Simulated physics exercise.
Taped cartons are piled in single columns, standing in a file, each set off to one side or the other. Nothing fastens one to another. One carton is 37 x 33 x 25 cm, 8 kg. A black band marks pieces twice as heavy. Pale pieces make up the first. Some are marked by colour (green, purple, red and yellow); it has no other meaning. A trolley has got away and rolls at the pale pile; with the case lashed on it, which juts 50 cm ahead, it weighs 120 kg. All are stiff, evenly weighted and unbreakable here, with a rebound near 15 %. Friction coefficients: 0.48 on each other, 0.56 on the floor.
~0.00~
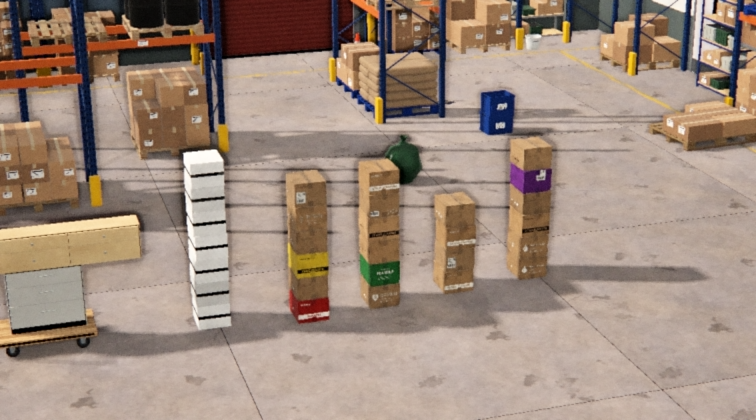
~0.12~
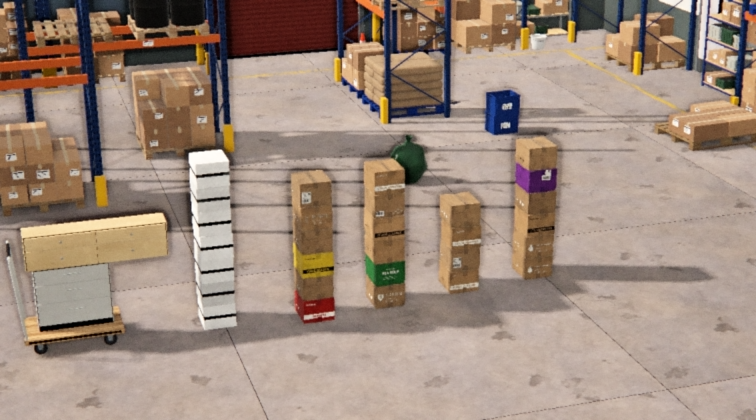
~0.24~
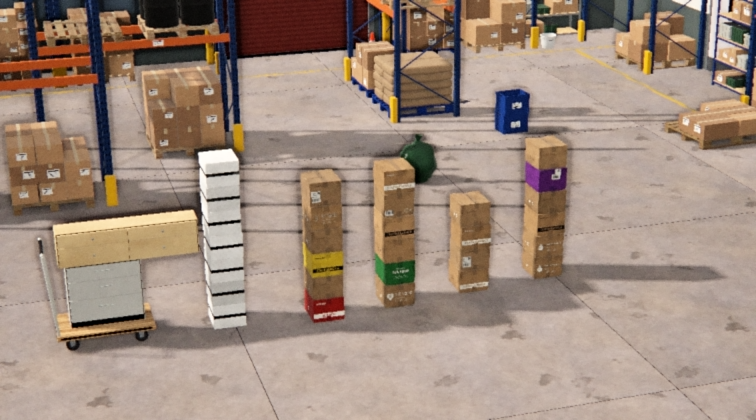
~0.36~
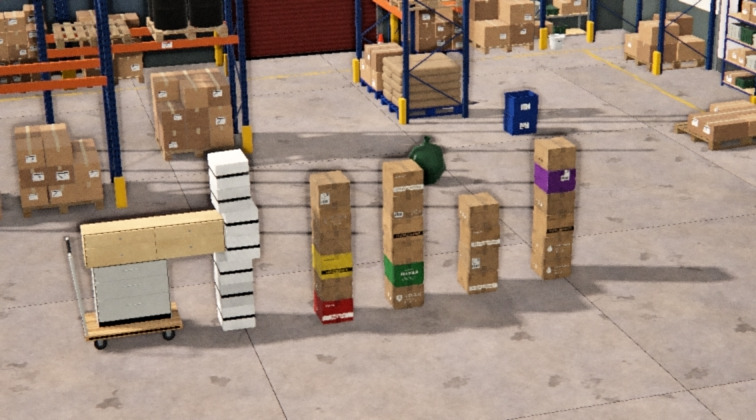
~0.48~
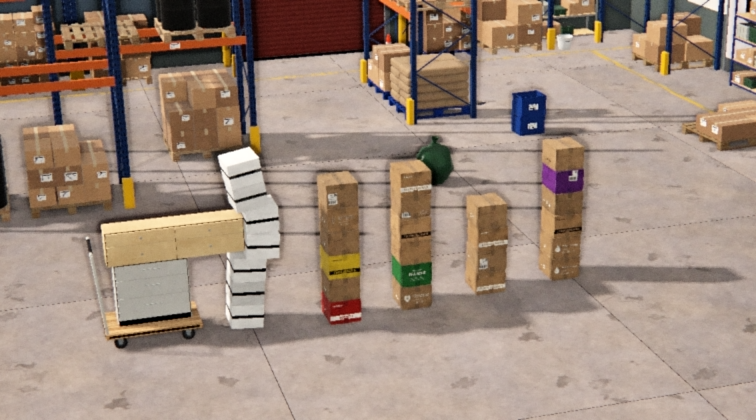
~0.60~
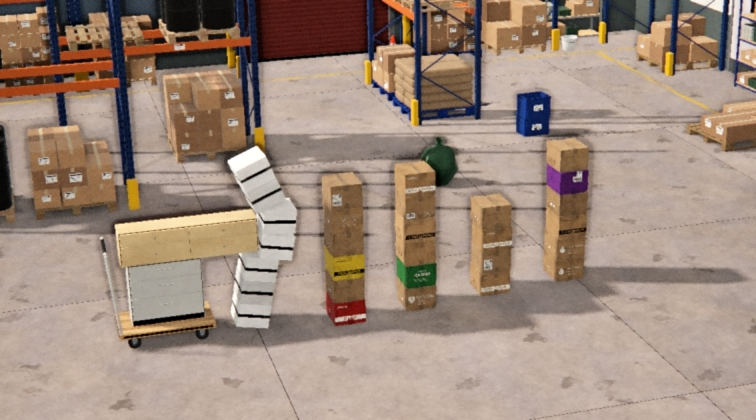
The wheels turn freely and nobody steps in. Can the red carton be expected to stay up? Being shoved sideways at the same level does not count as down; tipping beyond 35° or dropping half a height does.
In the end the red carton remains up.
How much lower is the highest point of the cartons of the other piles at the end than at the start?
About 80 cm.
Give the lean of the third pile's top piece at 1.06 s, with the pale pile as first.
Roughly 0° from upright.
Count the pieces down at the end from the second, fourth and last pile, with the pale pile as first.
Second 5, fourth 4, last 6.
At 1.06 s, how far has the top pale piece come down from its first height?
Some 30 cm lower.
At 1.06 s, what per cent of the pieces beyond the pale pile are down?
By then 0 per cent.
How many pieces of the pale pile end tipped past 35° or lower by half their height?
The count is 7.
By 1.06 s, 7 of the pale pile down; none of the 22 other cartons down, 6 disturbed; red carton tilted 8°; yellow carton tilted 8°.
By 1.64 s, 7 of the pale pile down; 5 of the 22 other cartons down; red carton moved 8 cm; yellow carton tilted 22°, 13 cm lower.
By 2.44 s, 7 of the pale pile down; 14 of the 22 other cartons down; red carton moved 8 cm; yellow carton on its side.
By 3.40 s, 7 of the pale pile down; 21 of the 22 other cartons down; red carton moved 8 cm; yellow carton on its side.
When it is over (4.8 s), 7 of the pale pile down; 21 of the 22 other cartons down; red carton moved 8 cm; purple carton on its side; yellow carton on its side. In pixels of the last frame, middles, red carton near (353, 306), purple carton near (692, 237).
